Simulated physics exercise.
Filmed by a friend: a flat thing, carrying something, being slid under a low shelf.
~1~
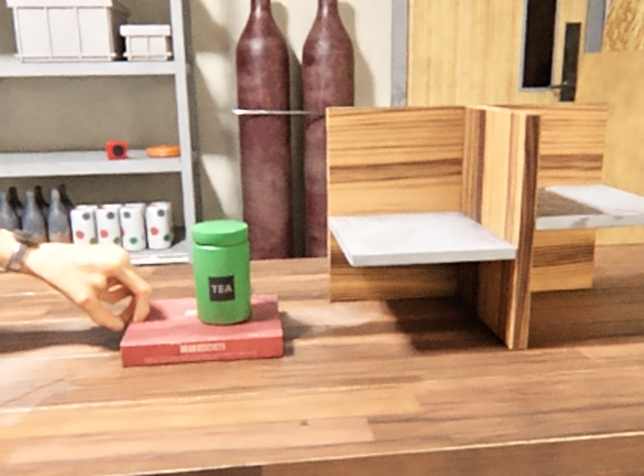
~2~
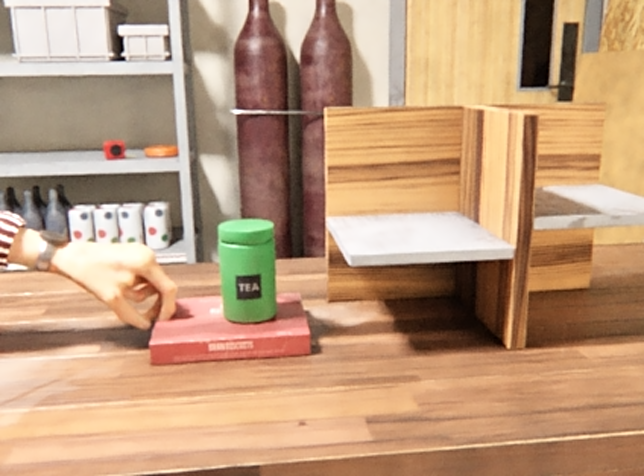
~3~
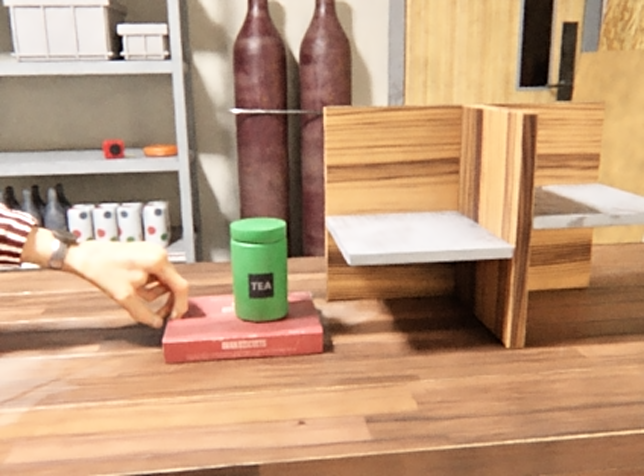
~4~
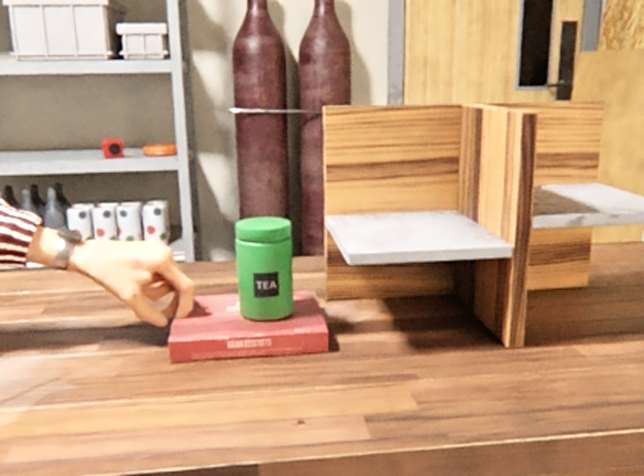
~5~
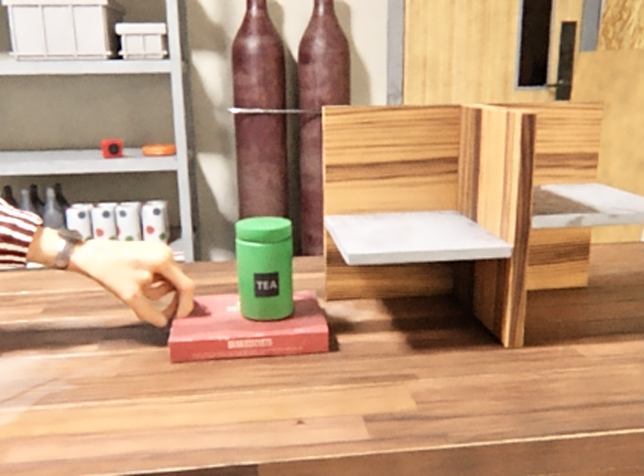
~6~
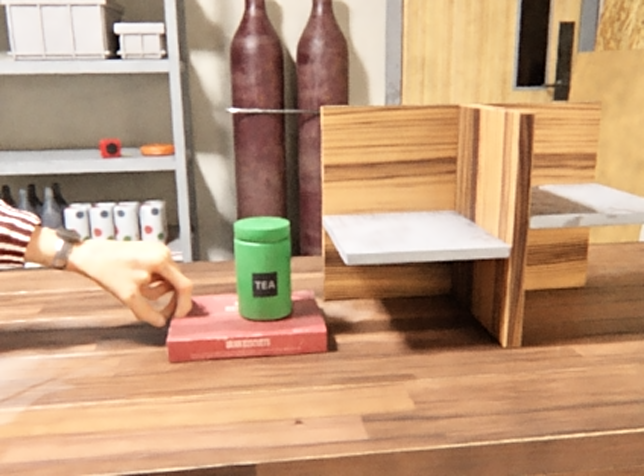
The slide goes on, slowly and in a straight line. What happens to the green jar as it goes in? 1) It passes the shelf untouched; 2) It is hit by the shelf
It is hit by the shelf (2).
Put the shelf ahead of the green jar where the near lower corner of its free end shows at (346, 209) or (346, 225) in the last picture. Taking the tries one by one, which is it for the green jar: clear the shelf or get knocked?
Goes under; then goes under.
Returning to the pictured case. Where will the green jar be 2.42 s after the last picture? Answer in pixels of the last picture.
Its middle will be near (298, 280).
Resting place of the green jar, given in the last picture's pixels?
Resting spot: Approximately (248, 308).
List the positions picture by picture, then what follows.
In the first picture, hand sliding it forward; green jar (222, 272); shelf (492, 217).
In the second picture, hand sliding it forward; green jar (248, 270); red packet (232, 325).
In the third picture, hand sliding it forward; green jar (260, 269); shelf (489, 217).
In the fourth picture, hand sliding it forward; green jar (265, 268); red packet (249, 323).
In the fifth picture, hand sliding it forward; green jar (265, 268); shelf (488, 216).
In the sixth picture, hand sliding it forward; green jar (264, 268); red packet (247, 323).
Then, 1.96 s after the last picture, green jar tipped 9° from how it was near (310, 263).
Then, 2.42 s after the last picture, green jar tipped 48° from how it was near (298, 280).
At rest, the green jar gets scraped off its spot, near (248, 308).
